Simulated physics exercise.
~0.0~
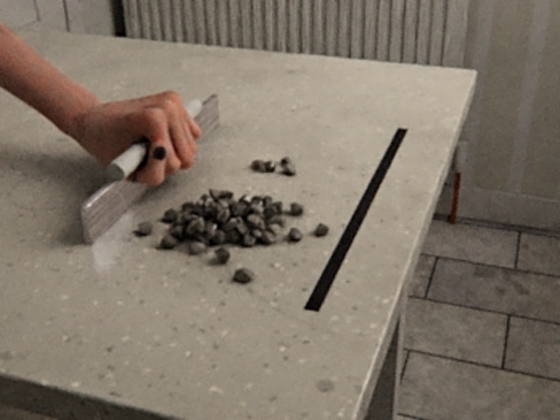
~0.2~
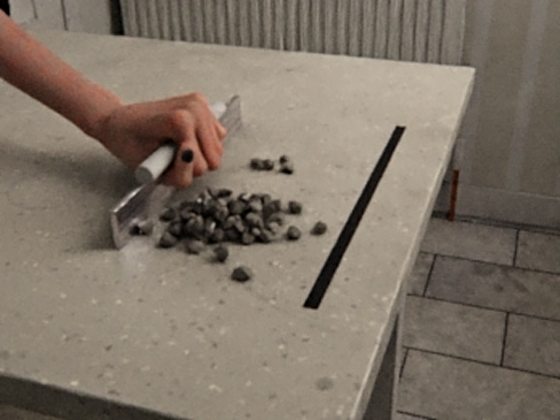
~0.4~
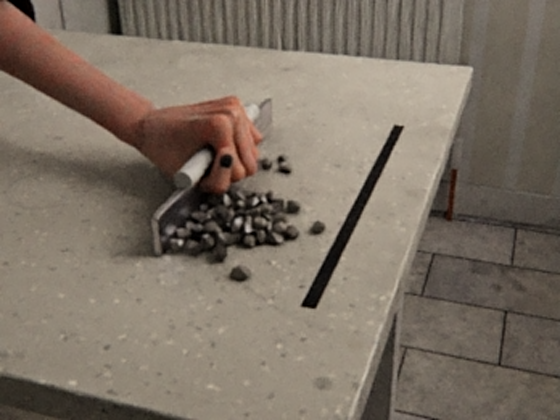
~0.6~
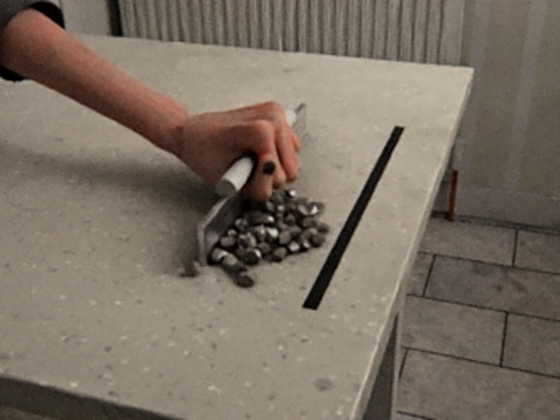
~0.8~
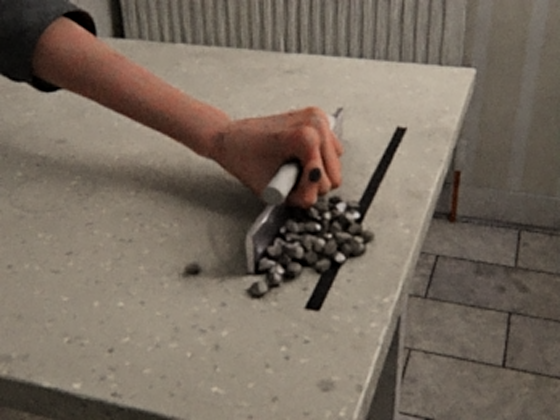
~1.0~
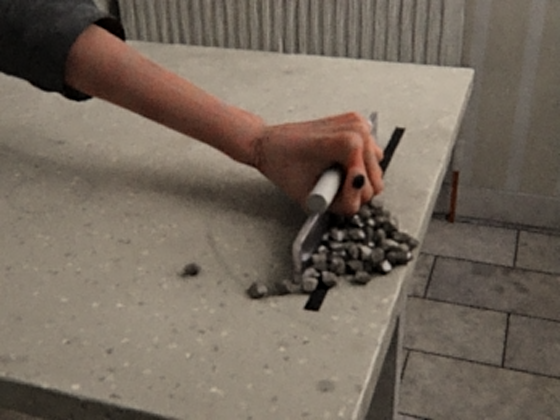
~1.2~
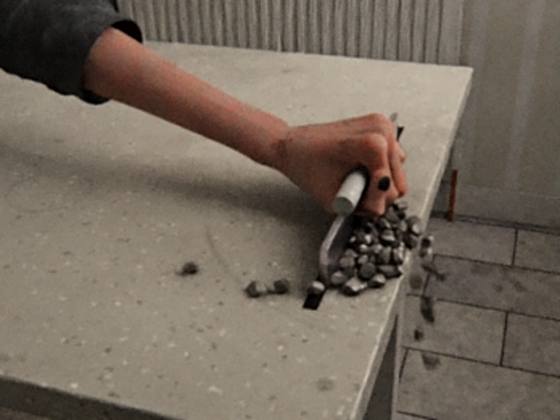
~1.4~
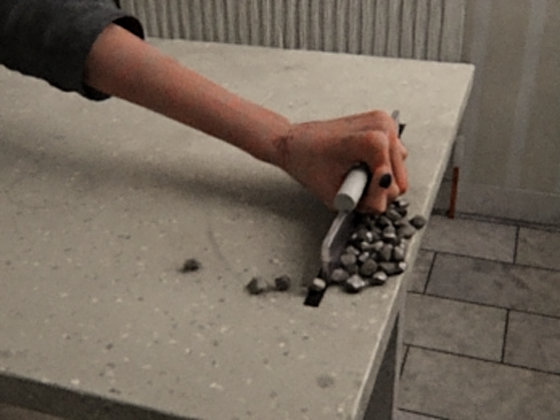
A scraper in someone's hand pushed a pile of small dark bits rightward across a speckled table, stopping at the black tape, where a few tumbled over the edge while most stayed heaped beside the blade and several trailed behind.
